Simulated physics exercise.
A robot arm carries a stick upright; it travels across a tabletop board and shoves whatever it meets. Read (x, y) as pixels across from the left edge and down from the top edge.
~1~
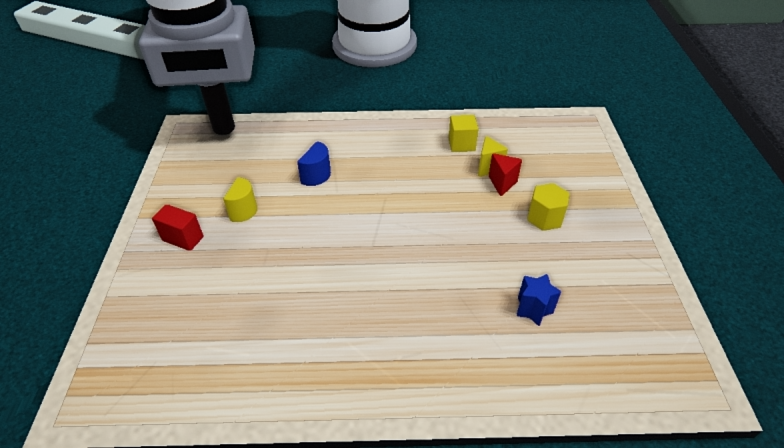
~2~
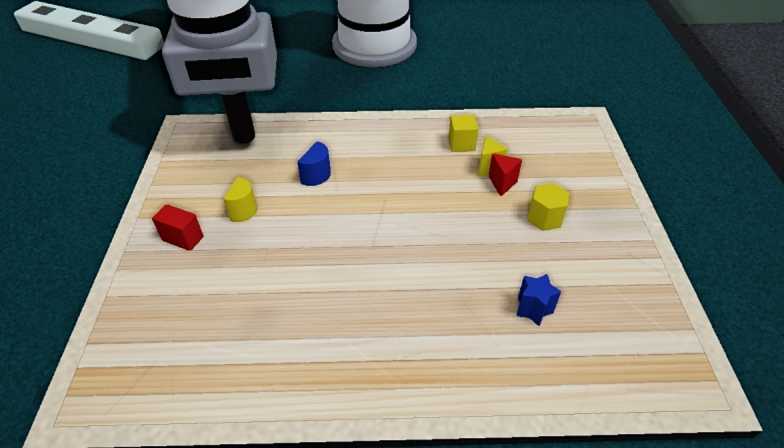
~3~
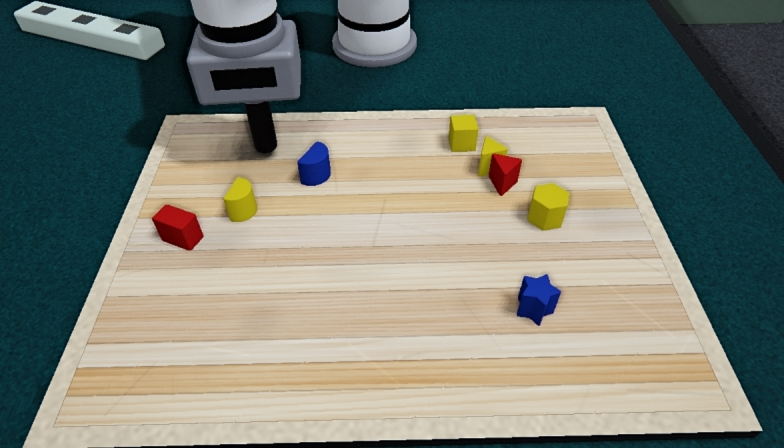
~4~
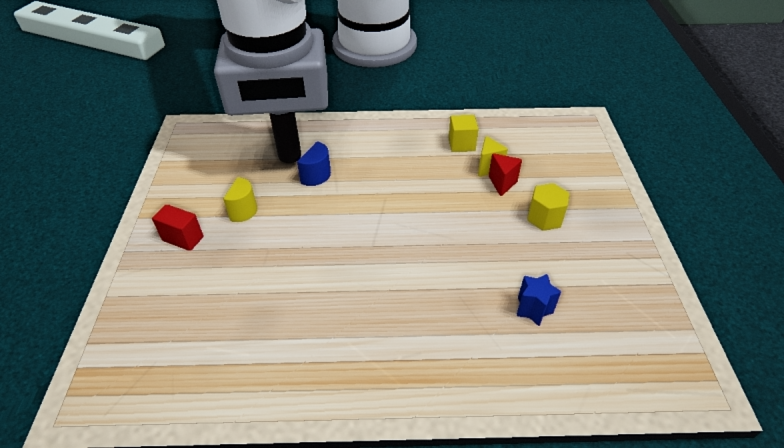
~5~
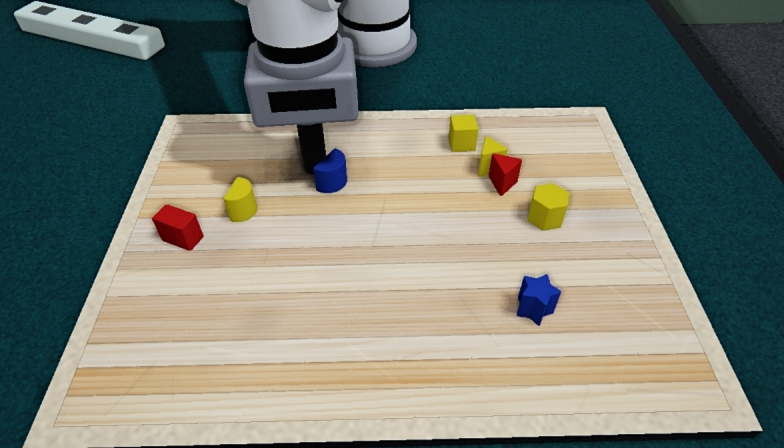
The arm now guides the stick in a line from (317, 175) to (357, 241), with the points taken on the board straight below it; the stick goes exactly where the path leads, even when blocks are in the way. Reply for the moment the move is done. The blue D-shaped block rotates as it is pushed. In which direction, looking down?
Viewed from the top, it goes anticlockwise.
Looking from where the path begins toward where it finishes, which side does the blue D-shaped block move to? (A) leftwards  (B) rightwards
Answer: A.
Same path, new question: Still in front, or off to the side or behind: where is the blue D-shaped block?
I'd say the blue D-shaped block has slipped off and sits beside or behind the stick.
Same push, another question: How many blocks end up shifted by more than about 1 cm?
It will shift just one block.
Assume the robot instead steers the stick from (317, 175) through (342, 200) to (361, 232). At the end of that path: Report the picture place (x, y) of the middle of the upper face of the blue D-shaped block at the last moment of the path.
When the path ends, it will be at (365, 174).
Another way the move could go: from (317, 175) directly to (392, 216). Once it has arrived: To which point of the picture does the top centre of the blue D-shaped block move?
Somewhere near (414, 199).
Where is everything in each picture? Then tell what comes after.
Stick tip (225, 129); block tops, blue D-shaped block (315, 153), in the first frame.
Stick (245, 138); blocks unchanged, in the second frame.
Stick (267, 147); blocks unchanged, in the third frame.
Stick (290, 157); blocks unchanged, in the fourth frame.
Stick (316, 168); blue D-shaped block (331, 160), in the fifth frame.
On the path given first. One third of the way, stick (329, 188); blue D-shaped block (349, 169), turned 40° anticlockwise.
Two thirds of the way, stick (342, 210); blue D-shaped block (352, 170), turned 55° anticlockwise.
At the end, stick (356, 234); blue D-shaped block (352, 170), turned 55° anticlockwise.
